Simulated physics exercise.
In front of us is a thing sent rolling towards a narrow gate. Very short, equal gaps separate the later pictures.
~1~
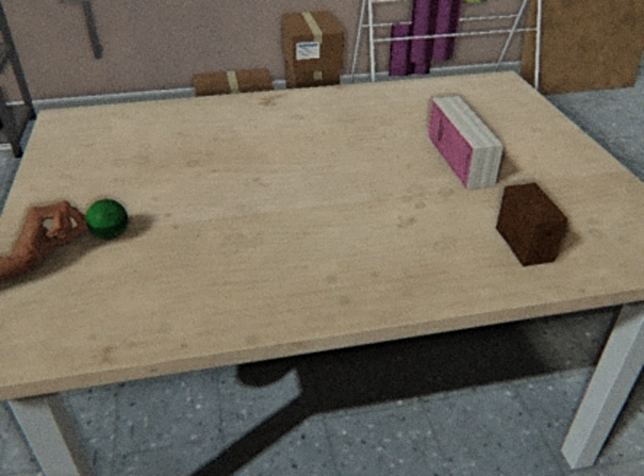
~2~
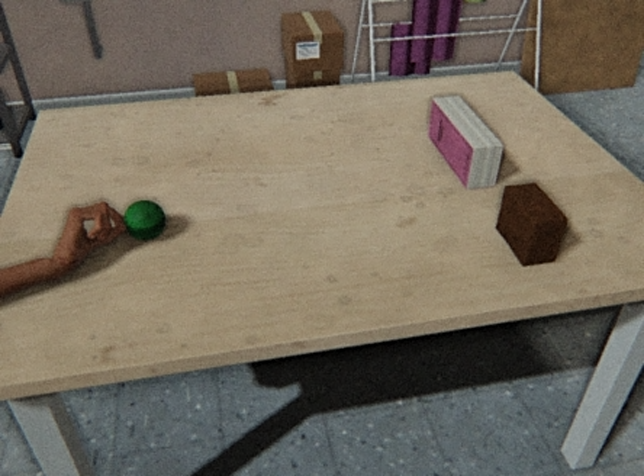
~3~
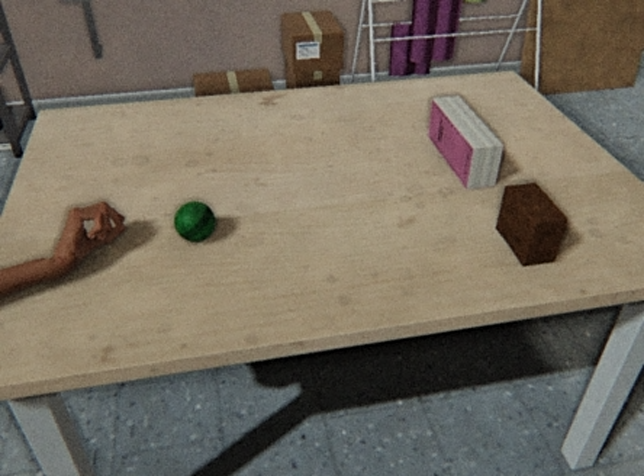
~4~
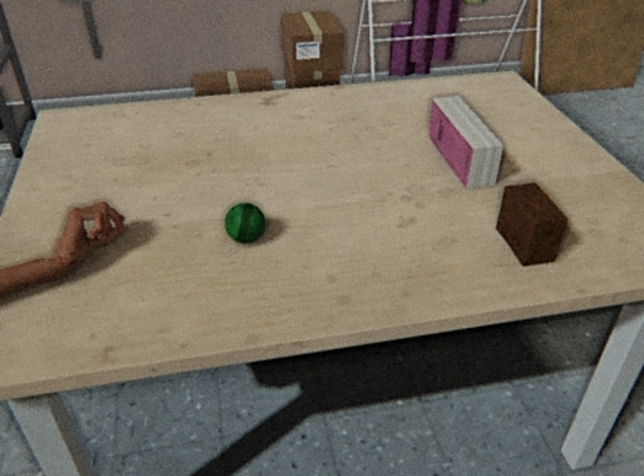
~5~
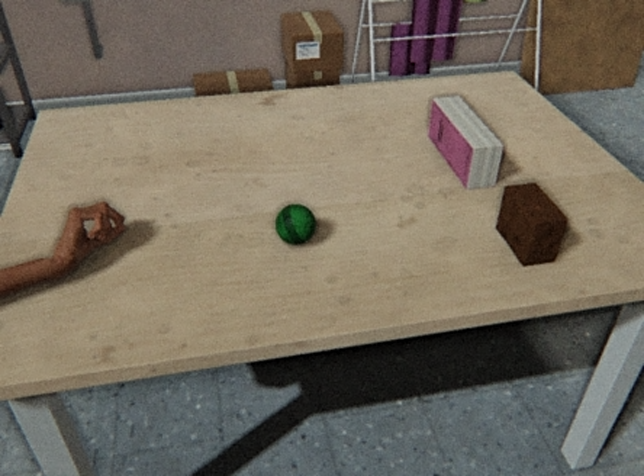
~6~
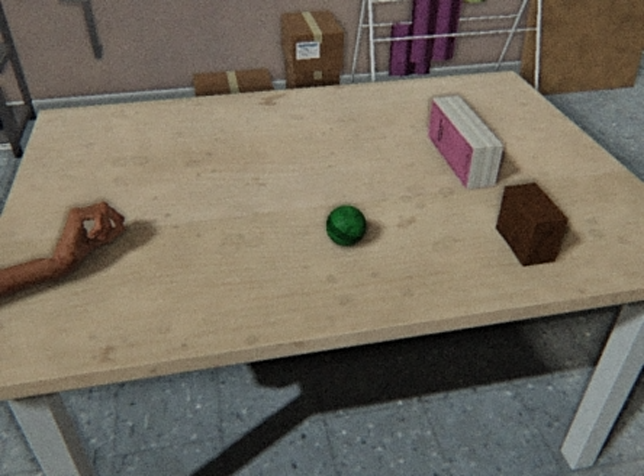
A hand on the left pushed a green ball and let it go, and the ball rolled to the right across the wooden table, toward a brown brick and a pink book, which stayed still.
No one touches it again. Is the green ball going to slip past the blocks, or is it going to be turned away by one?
Is thwarted.
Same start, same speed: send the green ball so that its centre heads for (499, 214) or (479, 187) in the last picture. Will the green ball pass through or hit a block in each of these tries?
Well, it meets a block the first time and clears the gap the second.
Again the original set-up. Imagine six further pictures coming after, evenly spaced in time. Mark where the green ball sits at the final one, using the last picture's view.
I'd expect it close to (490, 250) in the last view.
Then, 0.60 s past the last view, green ball coming back near (494, 260).
Finally, the green ball bounces off.
